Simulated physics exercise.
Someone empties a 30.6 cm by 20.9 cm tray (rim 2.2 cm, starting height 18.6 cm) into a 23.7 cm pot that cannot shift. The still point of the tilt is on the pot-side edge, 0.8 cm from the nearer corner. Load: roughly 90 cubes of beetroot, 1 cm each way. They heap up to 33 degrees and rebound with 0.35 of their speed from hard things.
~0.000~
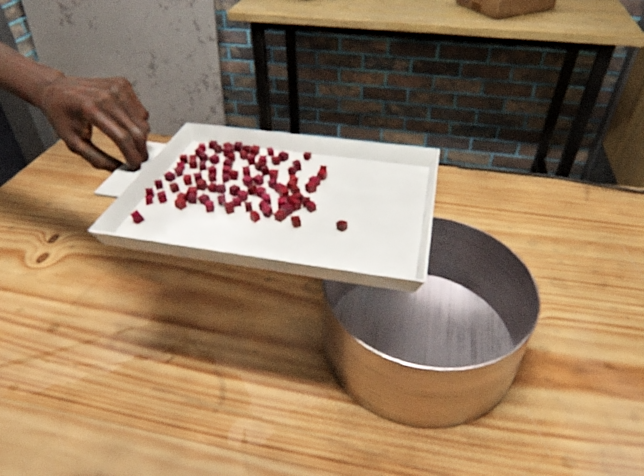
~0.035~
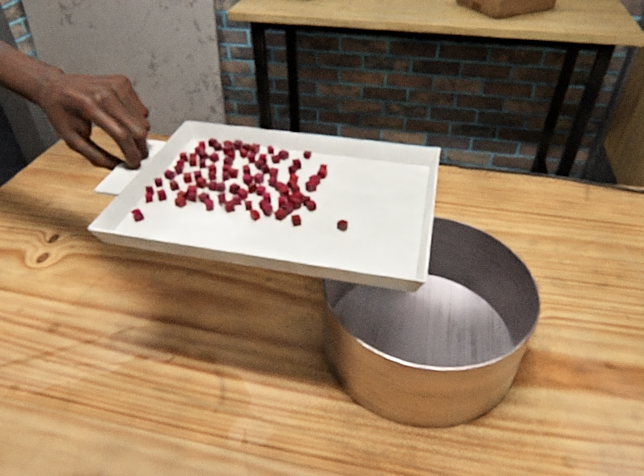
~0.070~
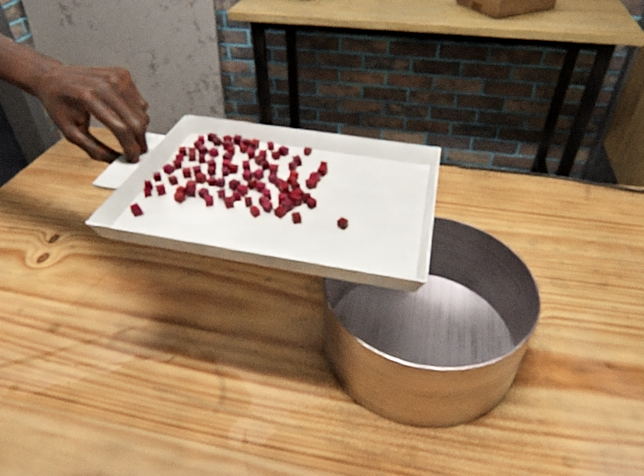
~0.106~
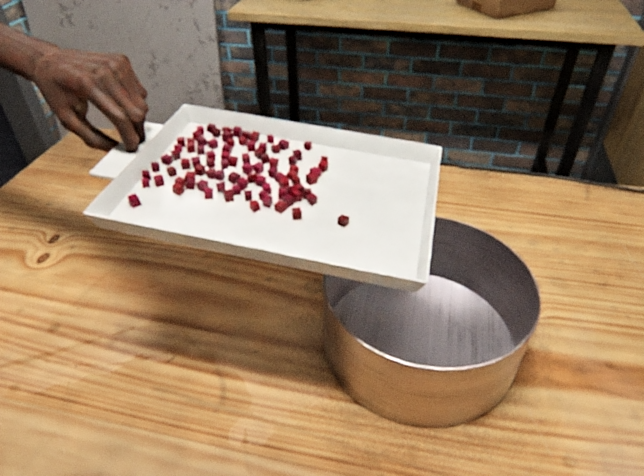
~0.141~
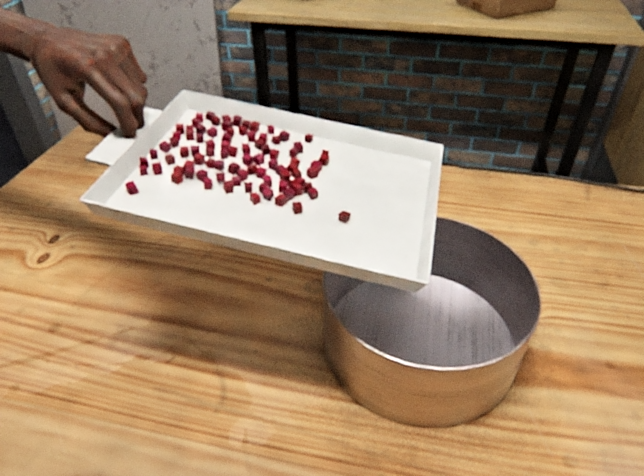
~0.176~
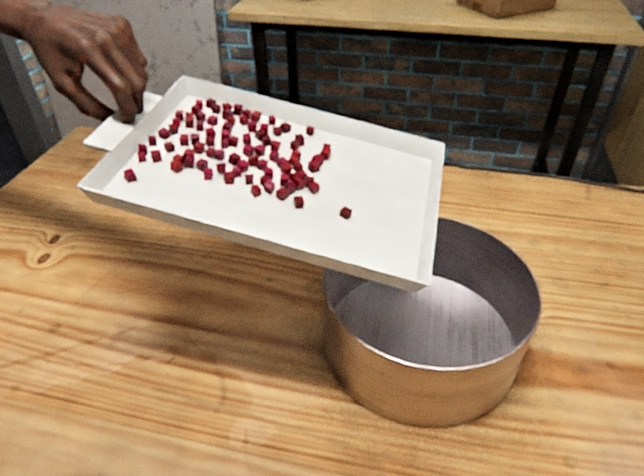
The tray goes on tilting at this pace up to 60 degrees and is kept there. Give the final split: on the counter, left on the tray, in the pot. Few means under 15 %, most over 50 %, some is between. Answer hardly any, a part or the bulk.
Counter a part, tray a part, pot a part.
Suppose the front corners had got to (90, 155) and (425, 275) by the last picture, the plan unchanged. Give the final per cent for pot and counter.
Pot 40, counter 20.
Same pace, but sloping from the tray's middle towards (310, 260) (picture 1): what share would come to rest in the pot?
About 0 per cent.
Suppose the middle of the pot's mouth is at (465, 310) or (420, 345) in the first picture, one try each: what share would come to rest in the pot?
Some 65 and 55 per cent.
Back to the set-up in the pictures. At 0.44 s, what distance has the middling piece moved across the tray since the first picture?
Roughly 0 cm.
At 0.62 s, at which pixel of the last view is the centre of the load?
At about (337, 75).
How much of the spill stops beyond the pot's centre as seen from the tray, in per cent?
Roughly 100 per cent.
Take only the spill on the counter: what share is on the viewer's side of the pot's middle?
Roughly 90 per cent.
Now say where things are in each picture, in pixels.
In the first frame, tray tilt 0 degrees, front corners at (99, 227) and (417, 274); middle of the pieces at (248, 182); pot at (428, 280).
In the second frame, tray tilt 0 degrees, front corners at (98, 225) and (418, 274); middle of the pieces at (248, 180).
In the third frame, tray tilt 2 degrees, front corners at (97, 219) and (418, 274); middle of the pieces at (247, 176).
In the fourth frame, tray tilt 4 degrees, front corners at (94, 209) and (419, 275), lowest corner right front; middle of the pieces at (247, 169).
In the fifth frame, tray tilt 7 degrees, front corners at (91, 197) and (421, 275), lowest corner right front; middle of the pieces at (247, 160).
In the sixth frame, tray tilt 11 degrees, front corners at (89, 183) and (422, 276), lowest corner right front; middle of the pieces at (248, 151); pot at (429, 280). The tray's pace is about 90 degrees a second.
After 0.44 s, tilt 35 degrees; the tray holds 100 %, the pot 0 %.
Then, at 0.62 s, tilt 52 degrees; the tray holds 100 %, the pot 0 %.
After 0.92 s, tilt 60 degrees; the tray holds 40 %, the pot 10 %.
By 2.3 s all is still; counter 35 %, tray 40 %, pot 25 %.
